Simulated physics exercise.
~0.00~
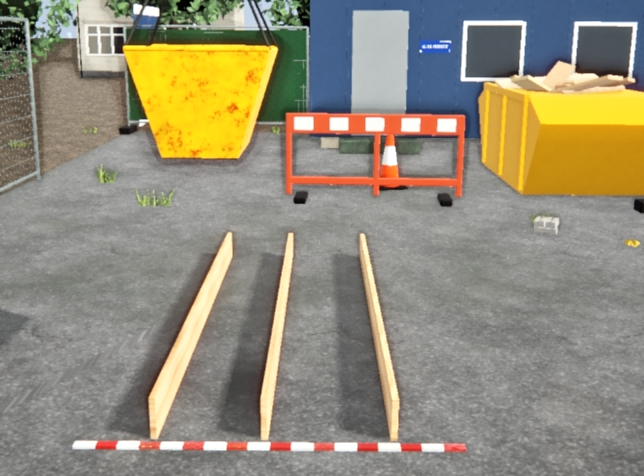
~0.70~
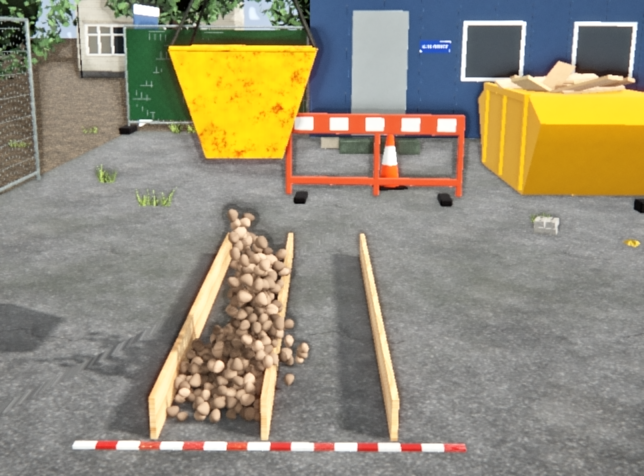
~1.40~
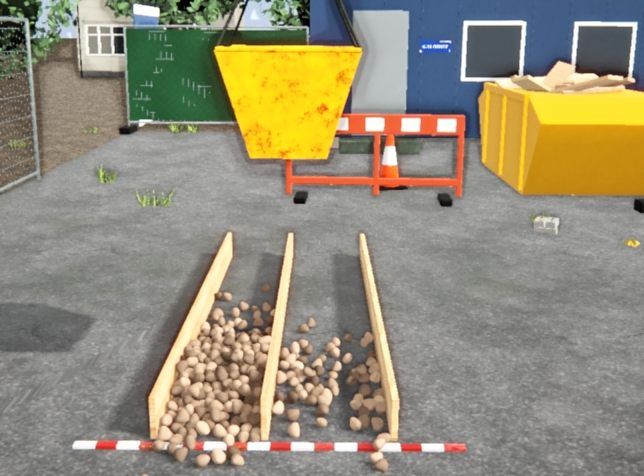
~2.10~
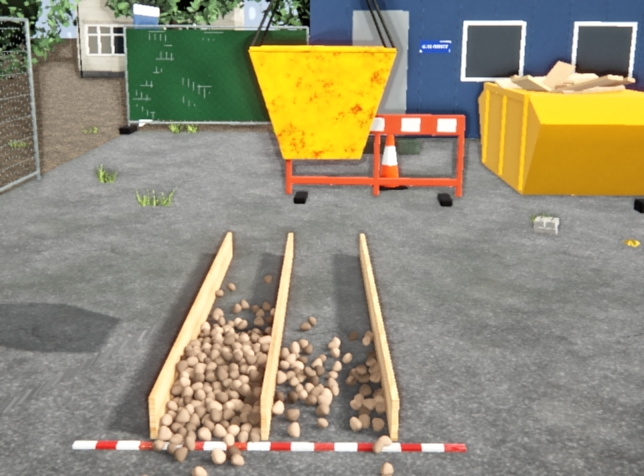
To begin with, a rusty yellow skip hangs above a grey yard, with three wooden boards on the ground forming two bays behind a red and white striped staff. As the skip moves to the right, brown rounded stones pour down into the left bay, while a few spill past the middle board. The stones then spread towards the staff, and more of them reach the right bay. The skip keeps drifting right, passing before the orange barrier. Finally, the stones lie nearly still, mostly in the left bay, with a smaller scattering in the right and several beyond the staff.
